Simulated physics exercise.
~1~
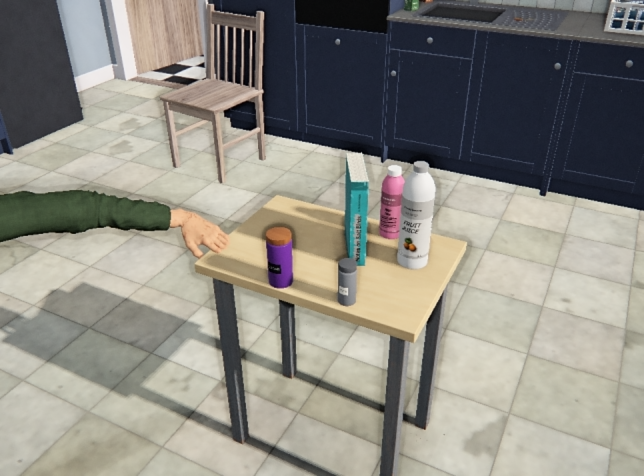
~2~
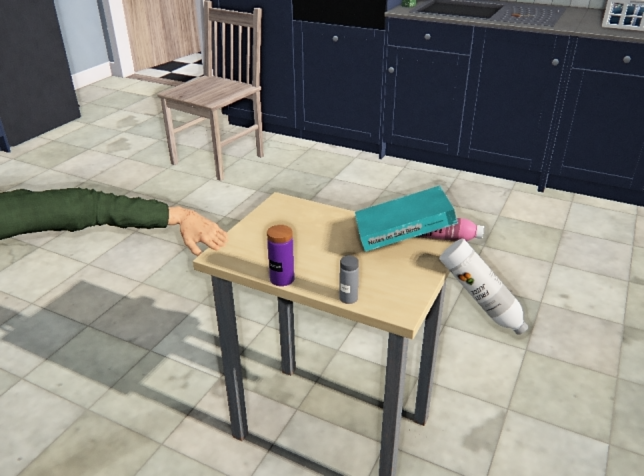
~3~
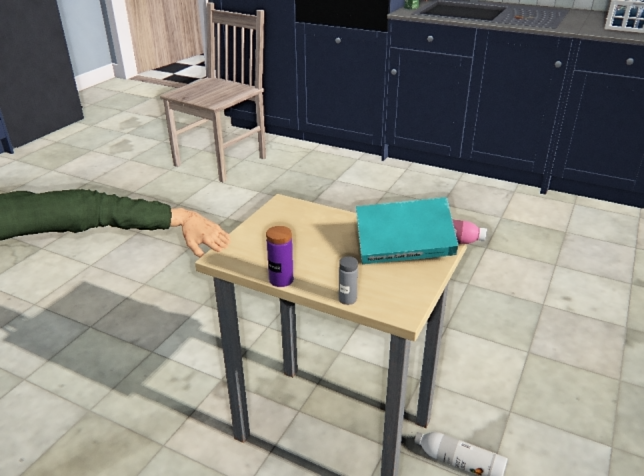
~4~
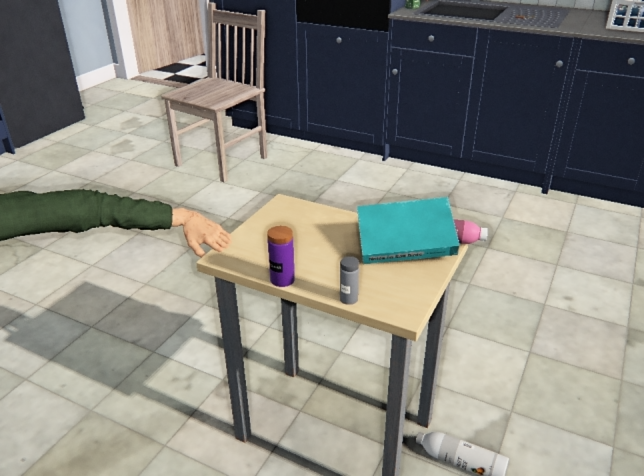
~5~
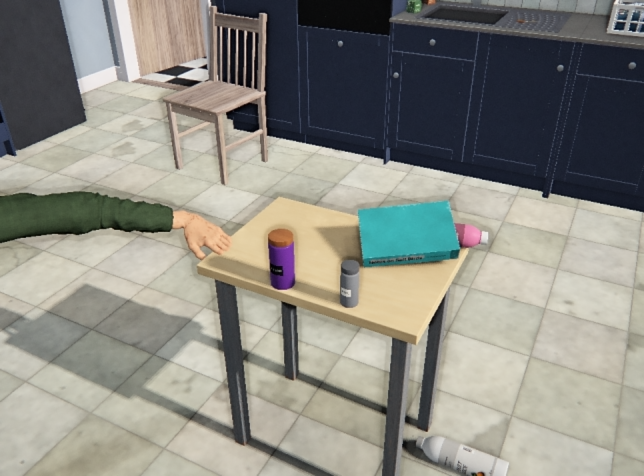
In a kitchen, a turquoise book and pink and white bottles topple on a small wooden table as a hand rests at its left edge; the white bottle drops to the floor, while the book and pink bottle lie on top and the purple jar and grey shaker stay upright.
